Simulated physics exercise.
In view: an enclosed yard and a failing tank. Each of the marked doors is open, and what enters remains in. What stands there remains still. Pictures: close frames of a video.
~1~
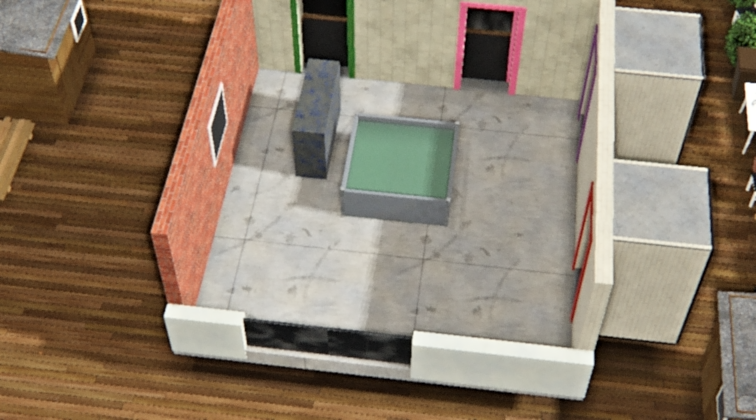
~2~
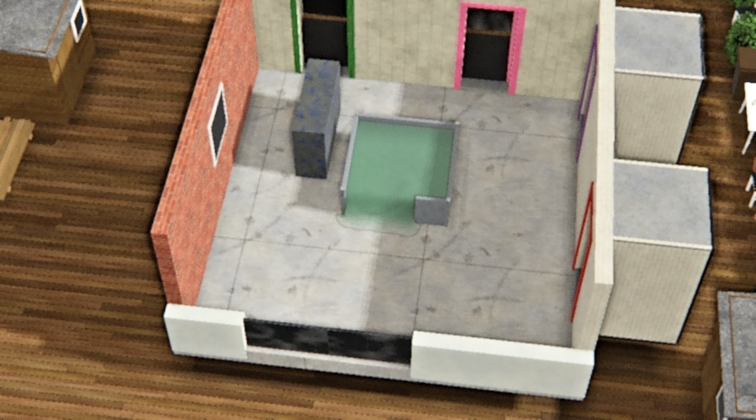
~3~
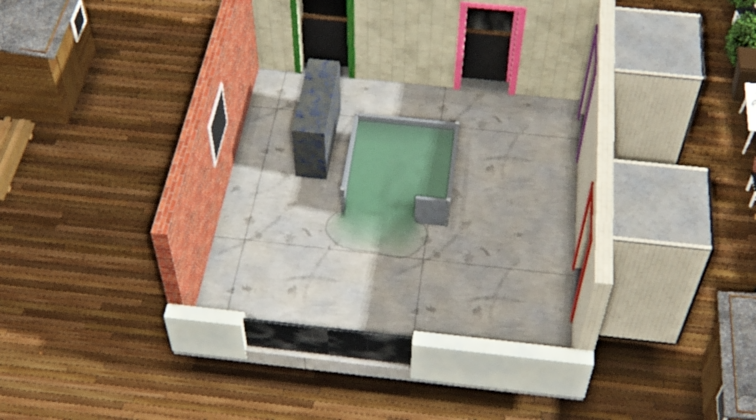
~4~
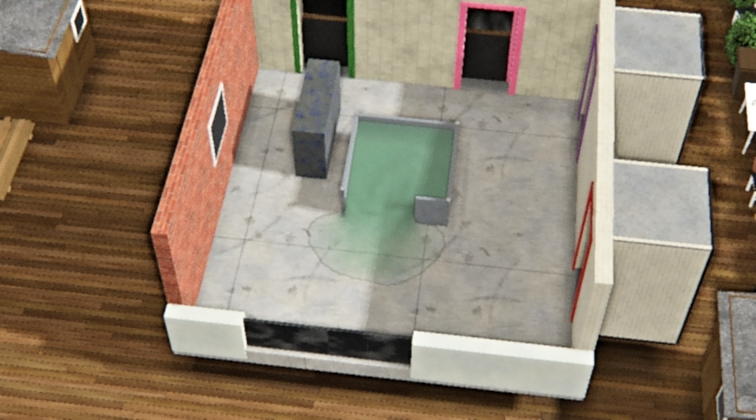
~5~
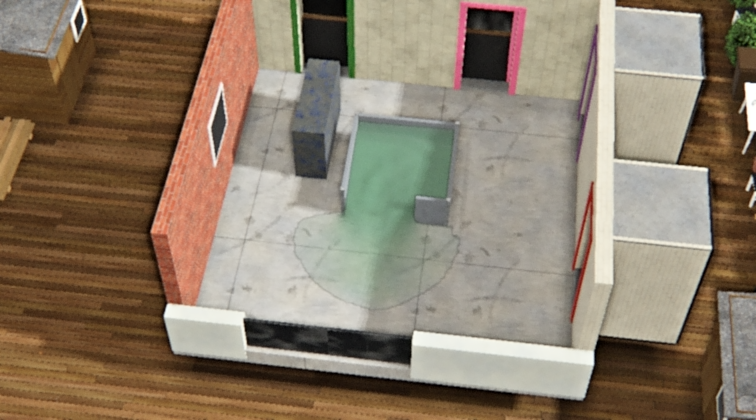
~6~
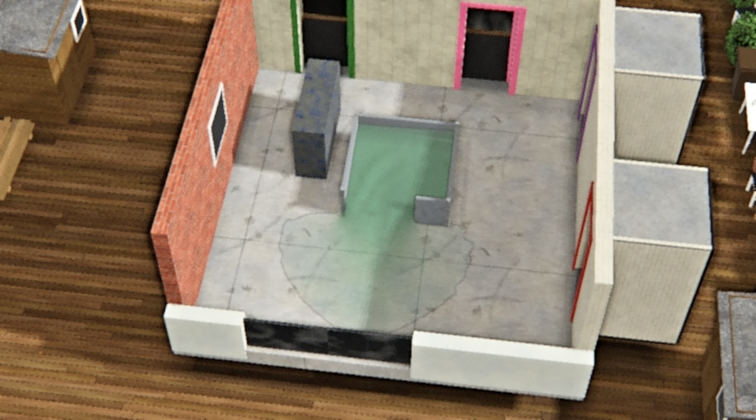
Green water lies still in a square grey tank, then pours through a gap in its front wall and spreads as a thin, widening pool toward the low white front wall. The camera stays fixed, looking down into a roofless, grey-floored yard. A dark block stands left of the tank, a red brick wall lines the left side, and green-framed and pink-framed doorways open behind.
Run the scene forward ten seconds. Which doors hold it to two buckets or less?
Purple door: Yes, red door: Yes, green door: No, pink door: Yes.
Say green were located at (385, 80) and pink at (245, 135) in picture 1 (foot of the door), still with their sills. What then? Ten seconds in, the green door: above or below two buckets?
Note: Green door misses the threshold.
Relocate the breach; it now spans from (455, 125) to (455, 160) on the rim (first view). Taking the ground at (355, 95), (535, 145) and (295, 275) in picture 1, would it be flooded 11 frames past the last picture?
Point by point: Untouched, swamped and untouched.
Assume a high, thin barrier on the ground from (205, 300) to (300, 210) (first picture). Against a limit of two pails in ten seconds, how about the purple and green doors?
The purple door remains below, and the green door remains below.
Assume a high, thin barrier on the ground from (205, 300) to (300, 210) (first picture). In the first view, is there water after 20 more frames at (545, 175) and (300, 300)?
Not wet, soaked.
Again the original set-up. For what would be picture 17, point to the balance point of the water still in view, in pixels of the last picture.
My guess is about (369, 256).
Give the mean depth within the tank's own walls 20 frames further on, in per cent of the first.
Roughly 28 percent.
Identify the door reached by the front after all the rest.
My answer: The pink one.
A moment on, water covers 25 % of the floor; the purple door not reached, the red door not reached, the green door not reached, the pink door not reached.
Next, water covers 35 % of the floor; the purple door not reached, the red door not reached, the green door not reached, the pink door not reached.
Then, water covers 45 % of the floor; the purple door not reached, the red door wet at the sill, nothing in, the green door not reached, the pink door not reached.
Later, water covers 85 % of the floor; the purple door wet at the sill, nothing in, the red door under two buckets in, the green door under two buckets in, the pink door not reached.
In the end, water covers 100 % of the floor; the purple door wet at the sill, nothing in, the red door under two buckets in, the green door over two buckets in, the pink door under two buckets in.
